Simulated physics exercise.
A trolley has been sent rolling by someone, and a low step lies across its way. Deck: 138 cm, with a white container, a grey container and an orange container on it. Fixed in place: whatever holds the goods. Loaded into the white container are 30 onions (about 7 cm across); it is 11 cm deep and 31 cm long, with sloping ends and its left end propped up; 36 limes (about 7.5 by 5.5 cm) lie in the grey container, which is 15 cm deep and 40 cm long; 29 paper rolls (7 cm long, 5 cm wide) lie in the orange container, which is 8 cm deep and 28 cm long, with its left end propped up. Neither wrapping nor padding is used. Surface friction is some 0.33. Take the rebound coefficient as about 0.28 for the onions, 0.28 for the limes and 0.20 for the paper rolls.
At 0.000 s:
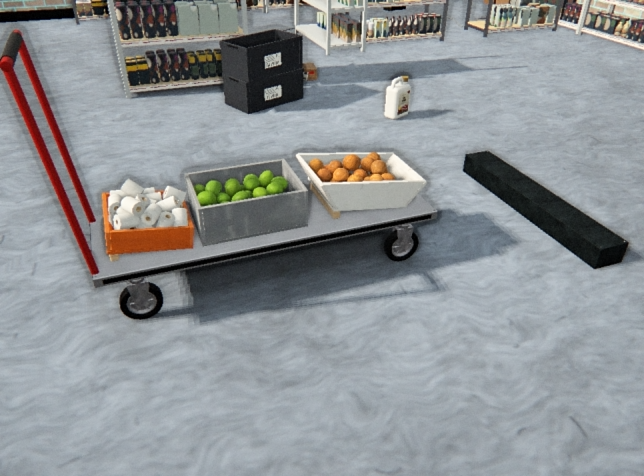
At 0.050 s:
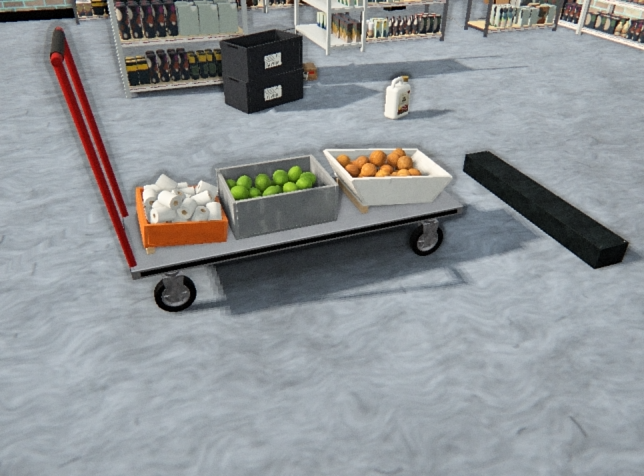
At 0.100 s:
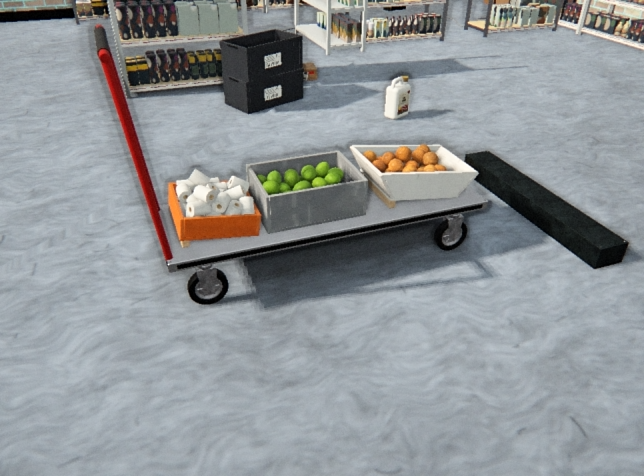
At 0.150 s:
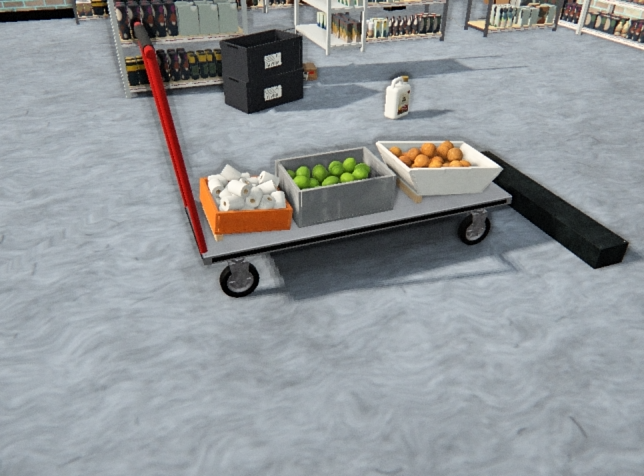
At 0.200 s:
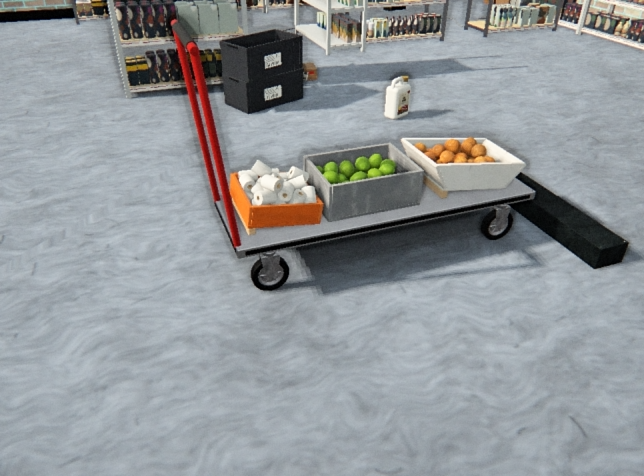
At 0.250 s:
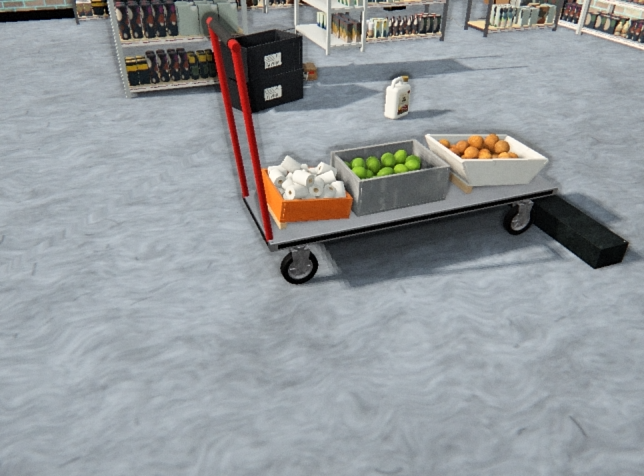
Flatbed trolley with red handle rolling right across a grey floor towards a low black step, carrying paper rolls, limes and onions.
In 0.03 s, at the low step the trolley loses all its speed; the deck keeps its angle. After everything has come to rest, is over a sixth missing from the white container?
Yes.
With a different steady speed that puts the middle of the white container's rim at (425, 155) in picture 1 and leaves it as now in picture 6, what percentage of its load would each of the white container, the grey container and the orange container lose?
White container 0, grey container 0, orange container 10 per cent.
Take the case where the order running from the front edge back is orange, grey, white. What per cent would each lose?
White container 20 %, grey container 10 %, orange container 40 %.
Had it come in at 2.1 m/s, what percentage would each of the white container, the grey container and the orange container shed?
Then white container 30, grey container 0, orange container 10 per cent.
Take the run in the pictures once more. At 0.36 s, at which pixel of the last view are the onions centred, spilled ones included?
Middle approx. (514, 146).
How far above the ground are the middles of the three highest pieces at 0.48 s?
Roughly 58 centimetres.
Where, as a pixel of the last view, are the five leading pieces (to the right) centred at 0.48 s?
They'd be centred about (571, 129) in the last picture.
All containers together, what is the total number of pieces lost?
Around 18.
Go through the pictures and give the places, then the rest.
In the first frame (we follow the rim corner now nearest the camera), white container at (323, 184); grey container at (201, 208); 70 cm still to roll; nothing out yet.
The second frame shows white container at (353, 179); grey container at (236, 202); 57 cm still to roll.
The third frame shows white container at (382, 174); grey container at (269, 196); 44 cm still to roll.
The fourth frame shows white container at (410, 169); grey container at (301, 191); 32 cm still to roll.
The fifth frame shows white container at (437, 165); grey container at (332, 186); 19 cm still to roll.
The sixth frame shows white container at (463, 160); grey container at (361, 180); 6 cm still to roll; nothing out yet.
After 0.26 s, impact.
After 0.36 s, 1 of 30 out of the white container, 0 of 36 out of the grey container and 0 of 29 out of the orange container.
After 0.48 s, 8 of 30 out of the white container, 0 of 36 out of the grey container and 2 of 29 out of the orange container.
After 0.71 s, 11 of 30 out of the white container, 2 of 36 out of the grey container and 5 of 29 out of the orange container.
Final count (at 1.21 s), 11 of 30 out of the white container, 2 of 36 out of the grey container and 5 of 29 out of the orange container. Asked share, 11 of 30, 37 per cent.
